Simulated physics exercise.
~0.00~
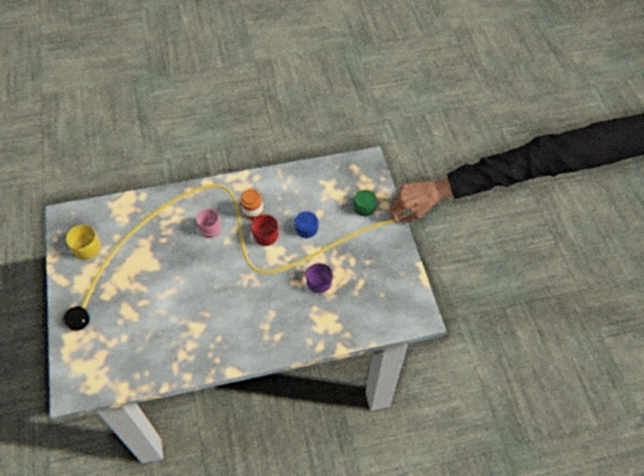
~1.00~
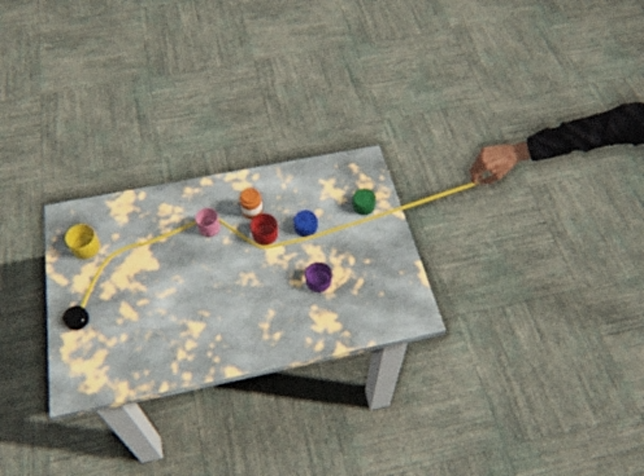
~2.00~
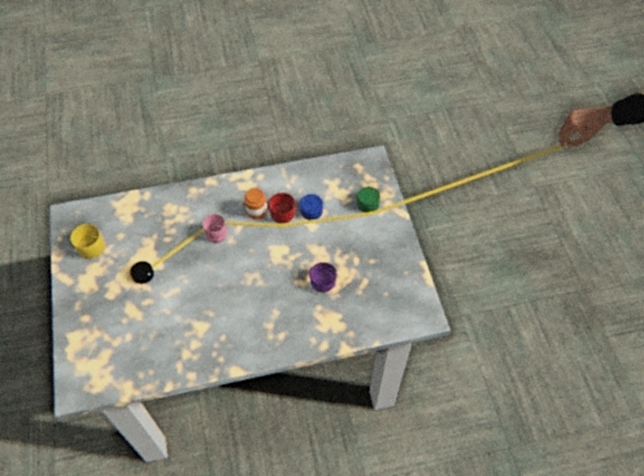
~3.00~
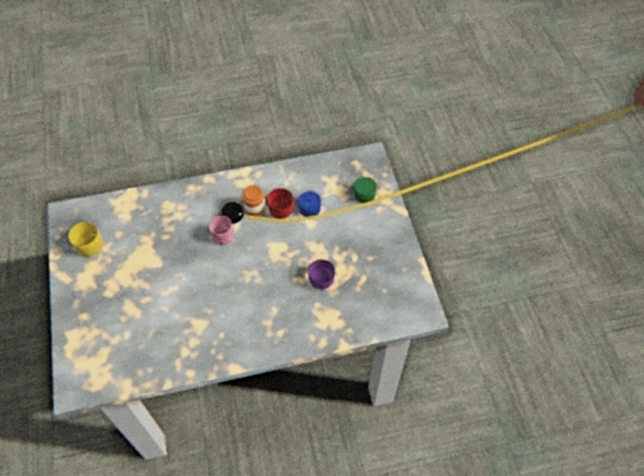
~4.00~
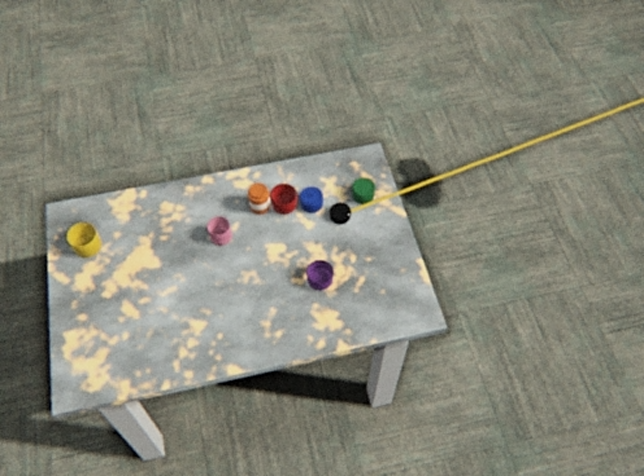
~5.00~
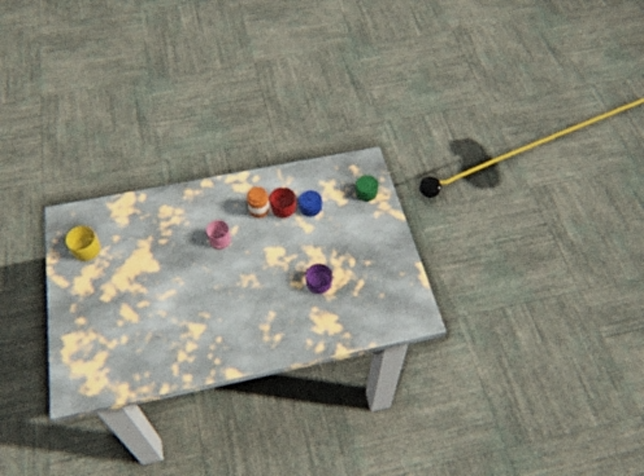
Hand pulling a yellow cord, dragging a black disc past small colourful pots, nudging several, and off the table's right edge.
